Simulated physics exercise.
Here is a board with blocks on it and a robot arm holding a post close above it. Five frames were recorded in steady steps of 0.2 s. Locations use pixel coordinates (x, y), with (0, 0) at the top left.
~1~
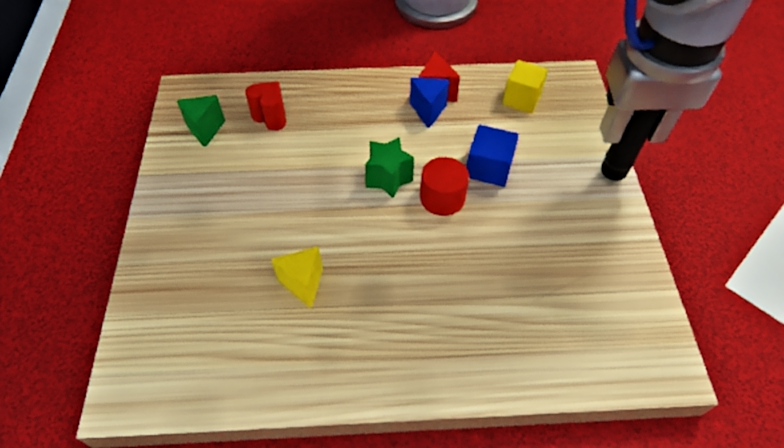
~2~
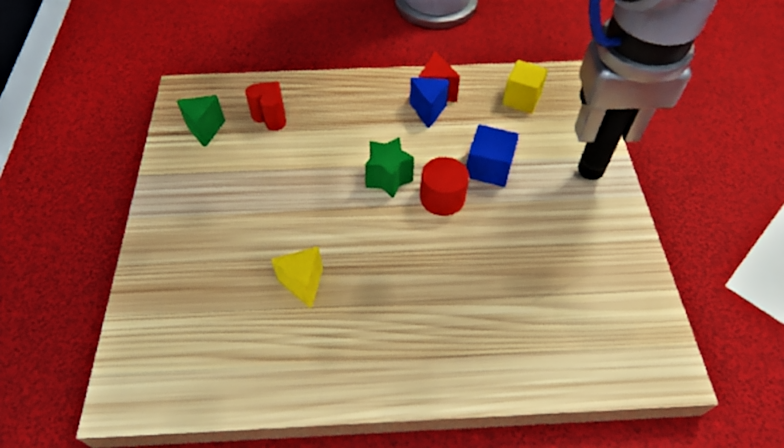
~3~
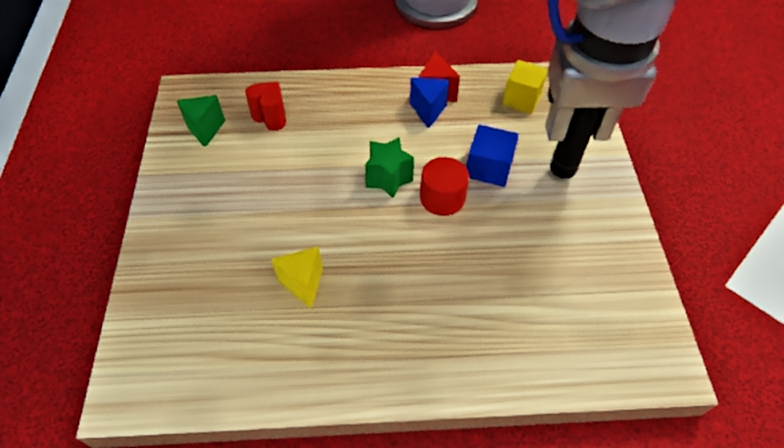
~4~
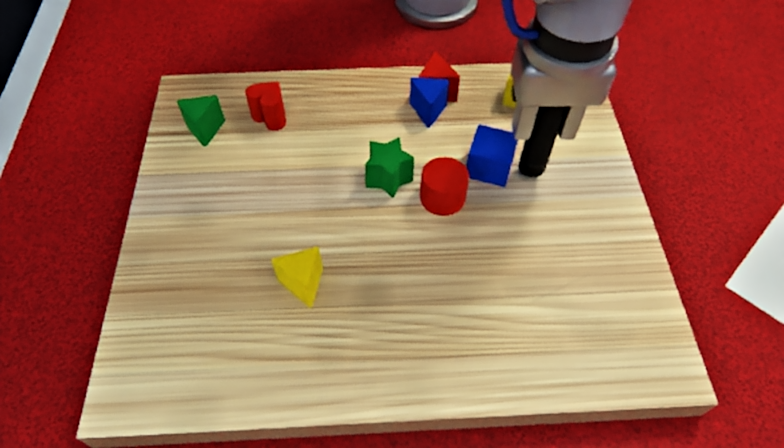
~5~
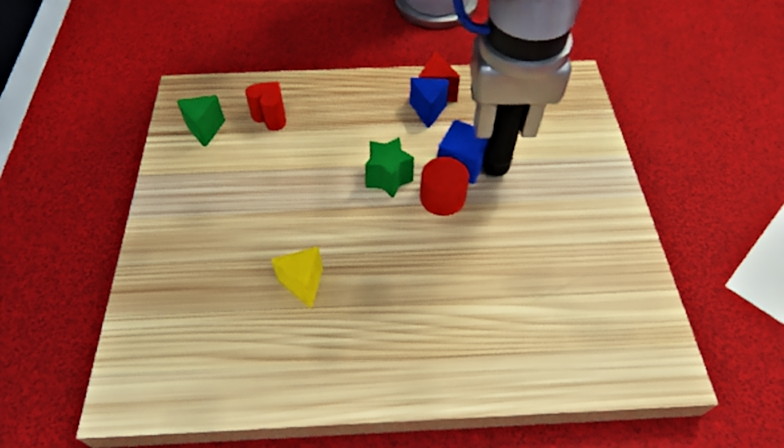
On a wooden board, a robot arm moves left and pushes a blue cube left.
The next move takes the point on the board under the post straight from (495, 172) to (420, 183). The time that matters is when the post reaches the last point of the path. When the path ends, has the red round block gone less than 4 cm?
Answer: Yes.
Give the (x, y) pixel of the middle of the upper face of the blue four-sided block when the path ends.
I'd place it at (428, 129), taking the centre of its top.
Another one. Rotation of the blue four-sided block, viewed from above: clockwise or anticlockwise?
Viewed from above: Clockwise.
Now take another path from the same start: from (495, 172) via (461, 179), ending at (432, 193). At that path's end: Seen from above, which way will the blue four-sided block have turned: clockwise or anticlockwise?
The sense of turning is clockwise.
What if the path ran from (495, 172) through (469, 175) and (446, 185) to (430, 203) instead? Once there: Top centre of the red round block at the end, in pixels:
Just about (412, 206).
What follows on the original path. Halfway along, post at (457, 172); red round block at (438, 178); blue four-sided block at (437, 132), turned 20° clockwise.
At the end, post at (420, 178); green star at (382, 154); red round block at (420, 190); blue four-sided block at (428, 129), turned 45° clockwise.
